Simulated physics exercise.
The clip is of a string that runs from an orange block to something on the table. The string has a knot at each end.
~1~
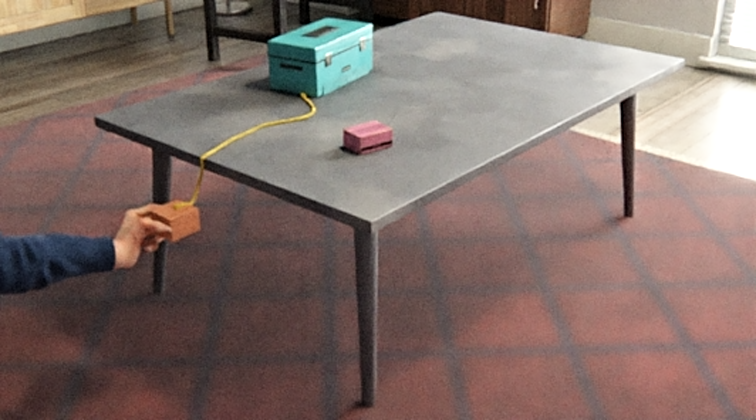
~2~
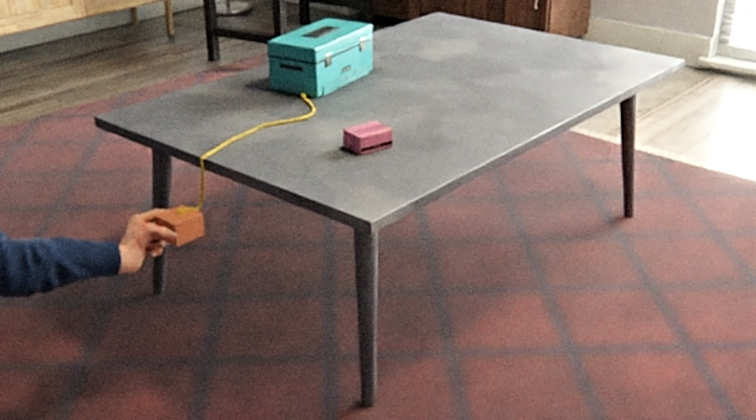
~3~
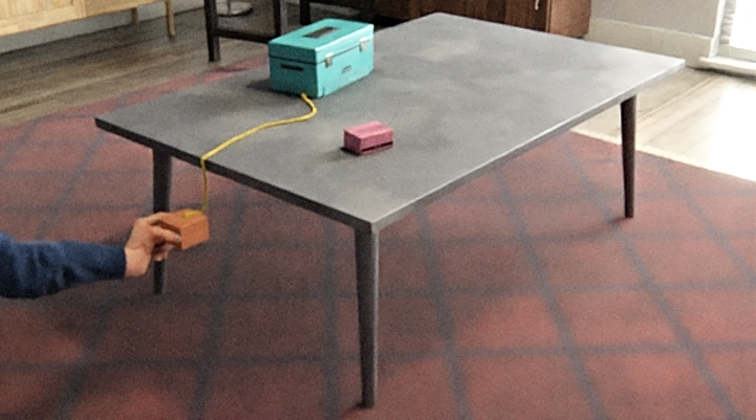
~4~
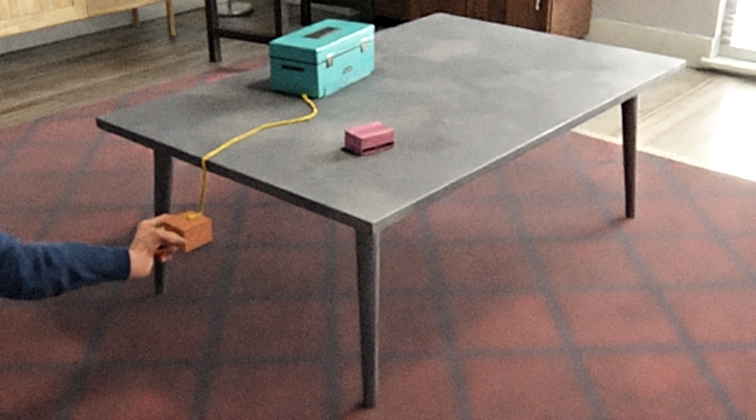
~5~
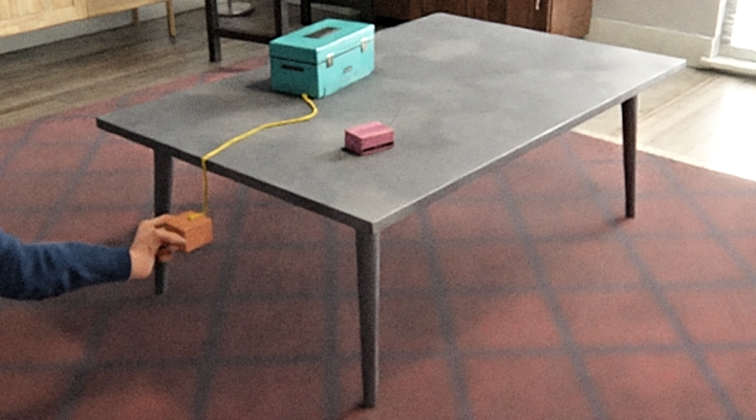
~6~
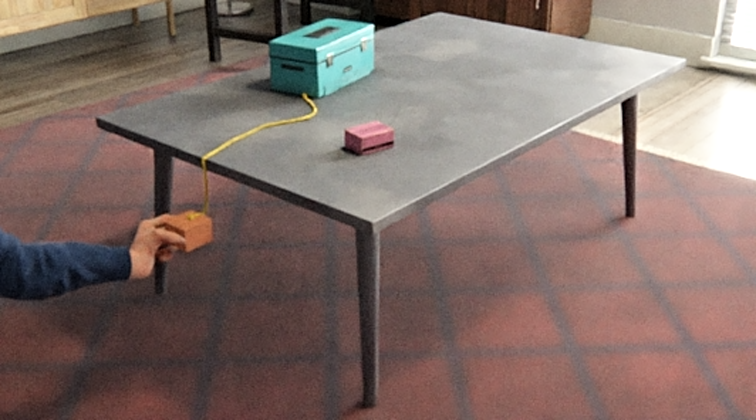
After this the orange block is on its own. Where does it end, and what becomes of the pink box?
The orange block ends up dangling, the pink box keeps its place.
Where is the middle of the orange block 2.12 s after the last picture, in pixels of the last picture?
Around (206, 270).
Then, 0.40 s after the last picture, block below the edge near (228, 246); toolbox unmoved; box unmoved.
Then, 1.22 s after the last picture, block below the edge near (212, 263); toolbox unmoved; box unmoved.
Then, 2.12 s after the last picture, block below the edge near (206, 270); toolbox unmoved; box unmoved.
At rest, block below the edge near (194, 252); toolbox unmoved; box unmoved. The orange block swings from the edge and the pink box stays on top.
